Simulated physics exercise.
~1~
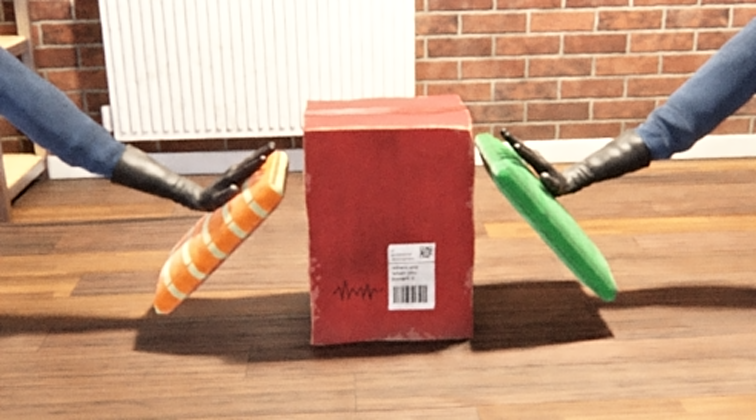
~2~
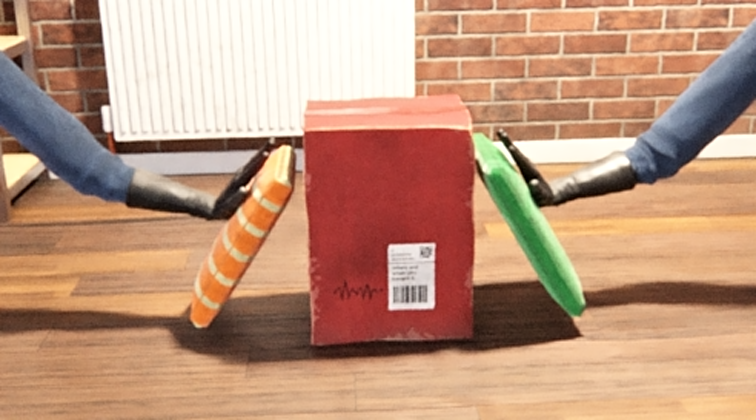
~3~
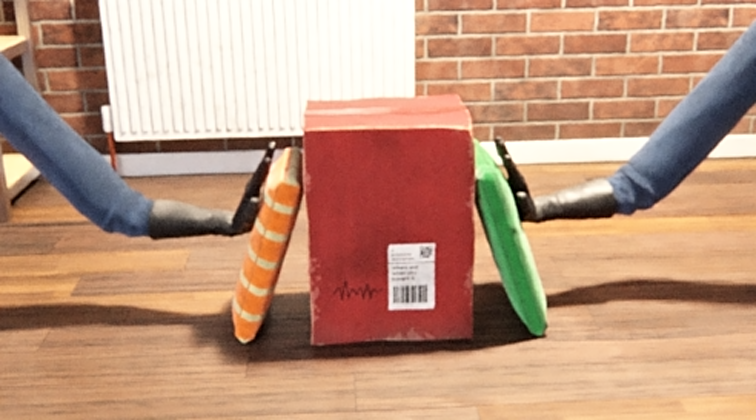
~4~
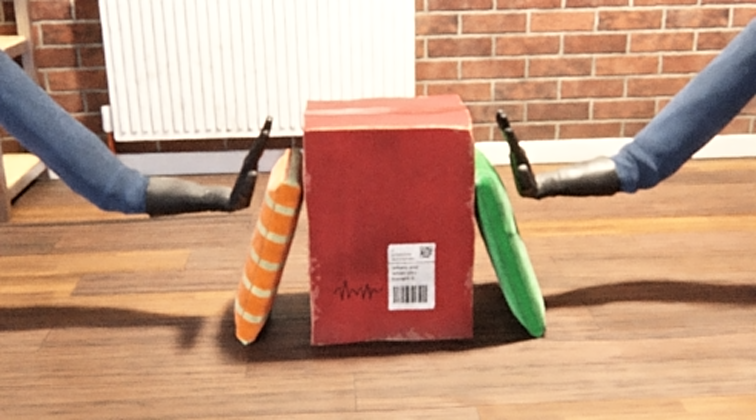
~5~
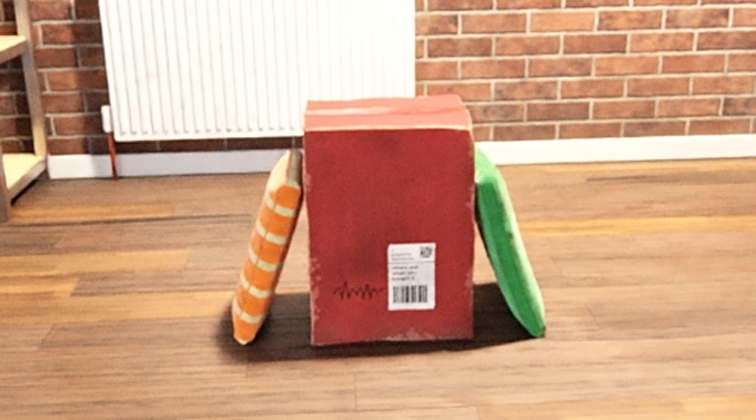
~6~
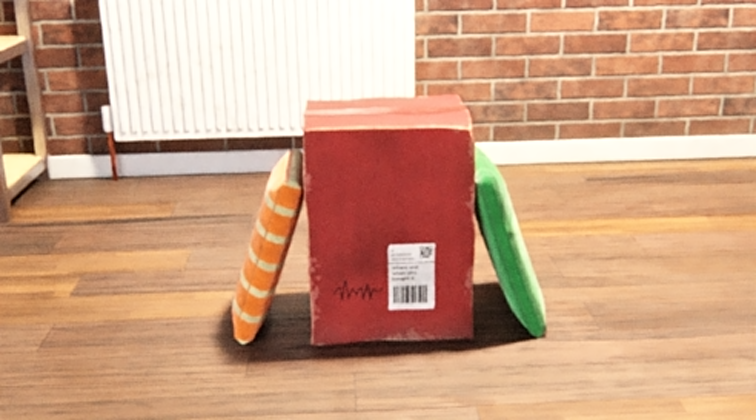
In the video, two gloved hands lean an orange striped pillow against the left side of a red box and a green pillow against its right side, then let go and withdraw, and both pillows stay leaning against the box on the wooden floor.
